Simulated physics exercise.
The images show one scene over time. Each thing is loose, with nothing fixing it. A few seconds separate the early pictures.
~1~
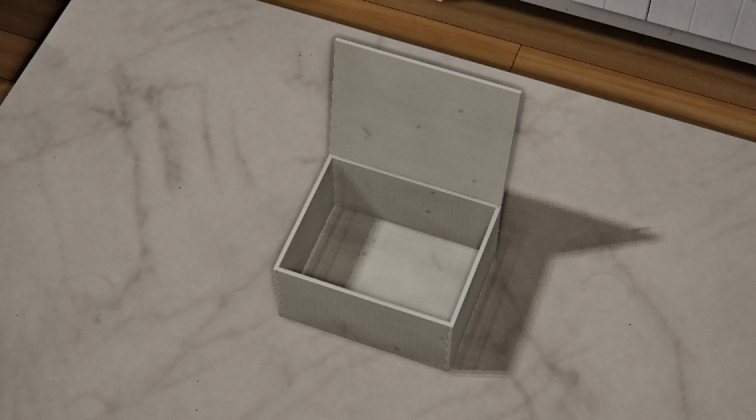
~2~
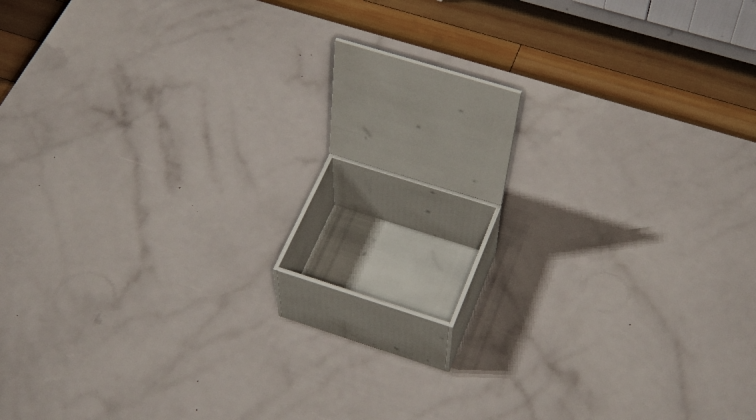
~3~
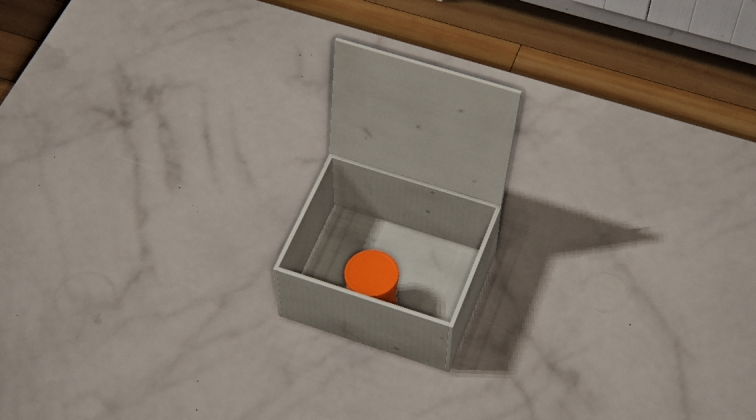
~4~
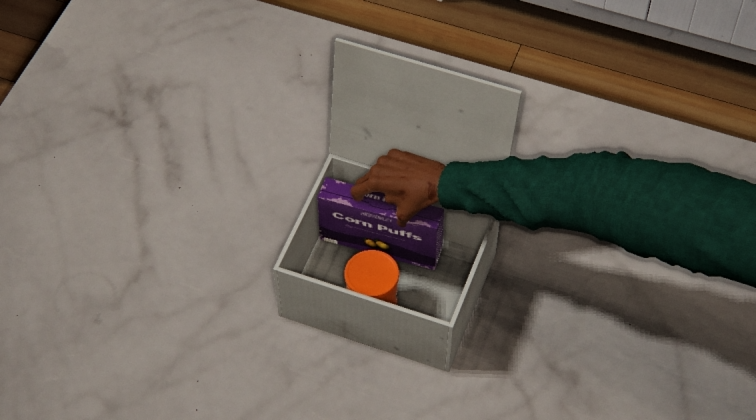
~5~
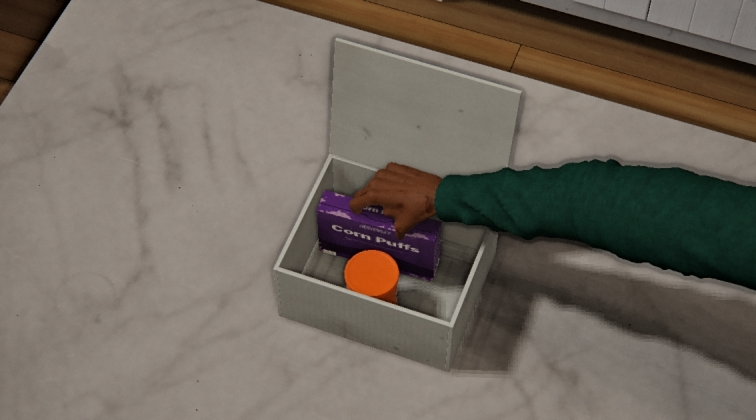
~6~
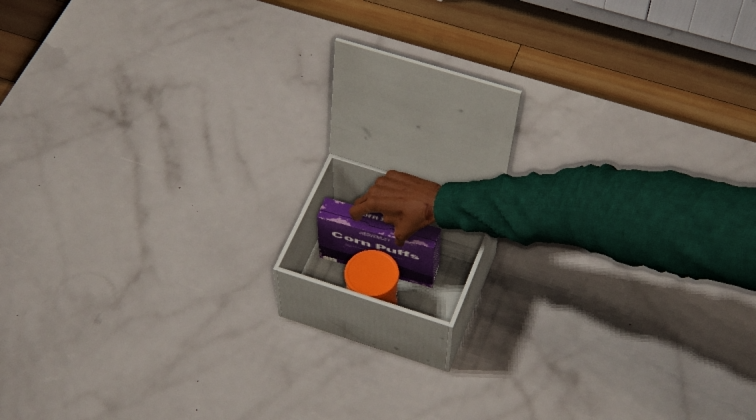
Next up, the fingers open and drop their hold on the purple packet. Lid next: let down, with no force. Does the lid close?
Pretty clearly the lid lies closed.
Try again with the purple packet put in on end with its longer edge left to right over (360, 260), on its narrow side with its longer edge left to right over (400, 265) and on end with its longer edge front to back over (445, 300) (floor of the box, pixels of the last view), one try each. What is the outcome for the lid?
First try: It gets propped open; second try: It comes fully down; third try: It gets propped open.
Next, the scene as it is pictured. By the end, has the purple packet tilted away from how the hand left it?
Result: The purple packet remains as it was set.
Then, 1.20 s on from there, lid starting down.
Then, 1.60 s on from there, lid 57° above the rim.
Then, 1.80 s on from there, lid 36° above the rim.
Then, 2.00 s on from there, lid 10° above the rim.
In the end, lid shut; both unmoved. At the end, from the last picture's camera, purple packet near (379, 243).
